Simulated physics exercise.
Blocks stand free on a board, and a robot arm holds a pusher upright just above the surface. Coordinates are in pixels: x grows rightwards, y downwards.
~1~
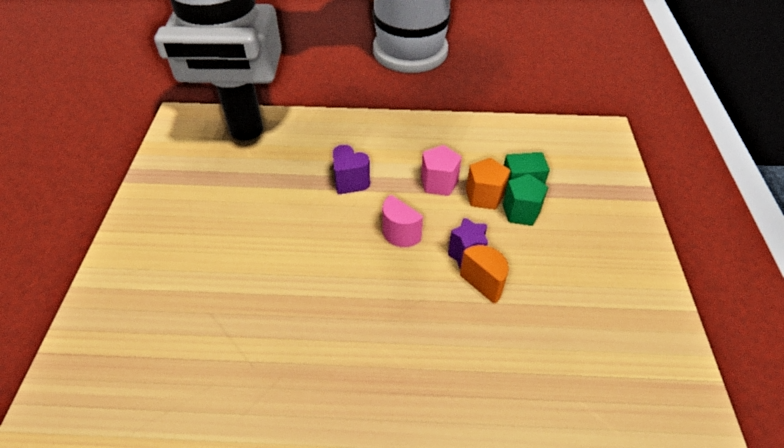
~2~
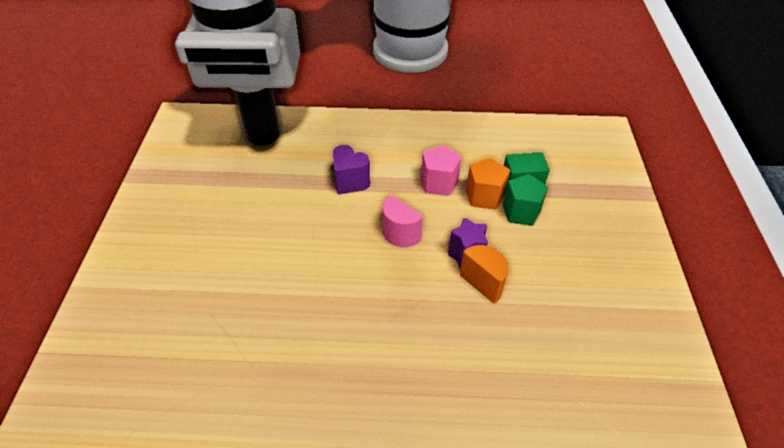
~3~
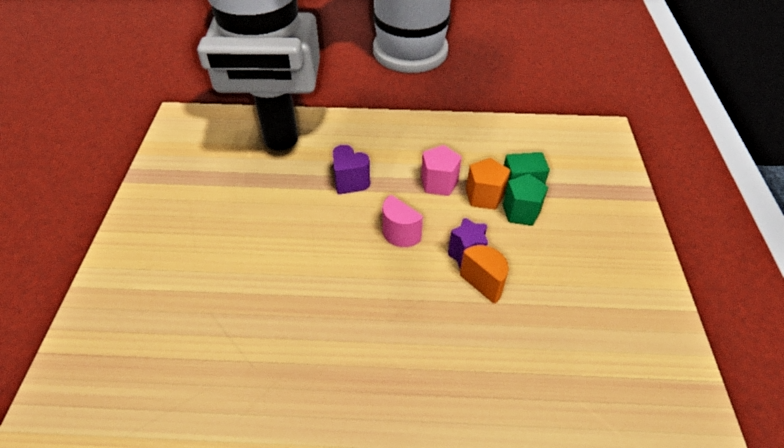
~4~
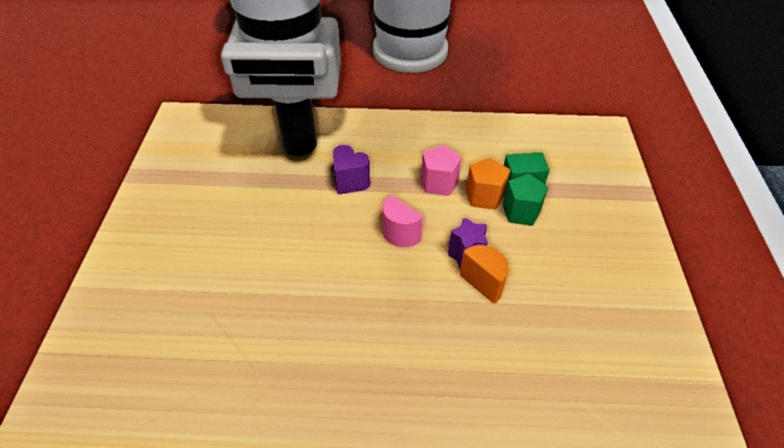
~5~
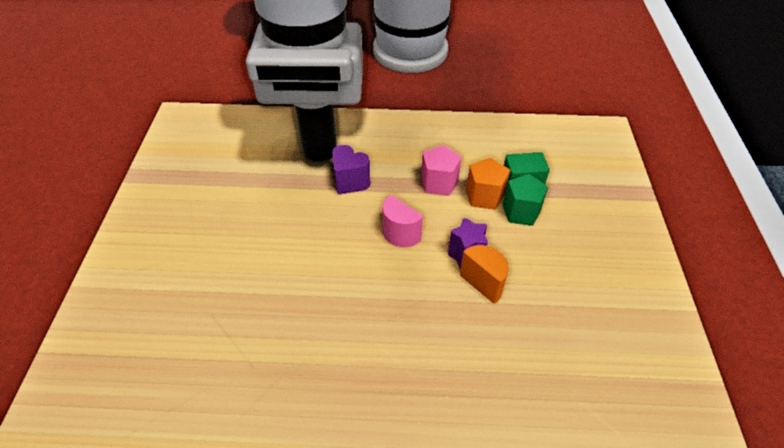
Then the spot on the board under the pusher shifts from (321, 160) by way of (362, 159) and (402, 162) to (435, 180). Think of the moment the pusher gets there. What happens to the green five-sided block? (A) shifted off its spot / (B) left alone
Option A.
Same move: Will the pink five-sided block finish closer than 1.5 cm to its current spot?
That would be a no.
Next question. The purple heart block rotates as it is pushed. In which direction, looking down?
It spins clockwise.
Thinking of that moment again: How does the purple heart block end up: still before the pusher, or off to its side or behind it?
The pusher should slip past it.
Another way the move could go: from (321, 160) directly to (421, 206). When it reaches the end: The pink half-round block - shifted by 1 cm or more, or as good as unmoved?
By the last moment, the pink half-round block will have left its place.
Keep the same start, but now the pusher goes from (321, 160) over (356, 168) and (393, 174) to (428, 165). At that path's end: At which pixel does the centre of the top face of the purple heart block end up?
Final place: (376, 173).
What follows on the original path. One third of the way, pusher at (362, 149); purple heart block at (360, 161), turned 50° clockwise.
Two thirds of the way, pusher at (403, 152); purple heart block at (360, 161), turned 50° clockwise.
At the end, pusher at (436, 170); purple heart block at (360, 161), turned 50° clockwise; pink five-sided block at (469, 170), turned 25° anticlockwise; orange five-sided block at (505, 176); green five-sided block at (540, 193).
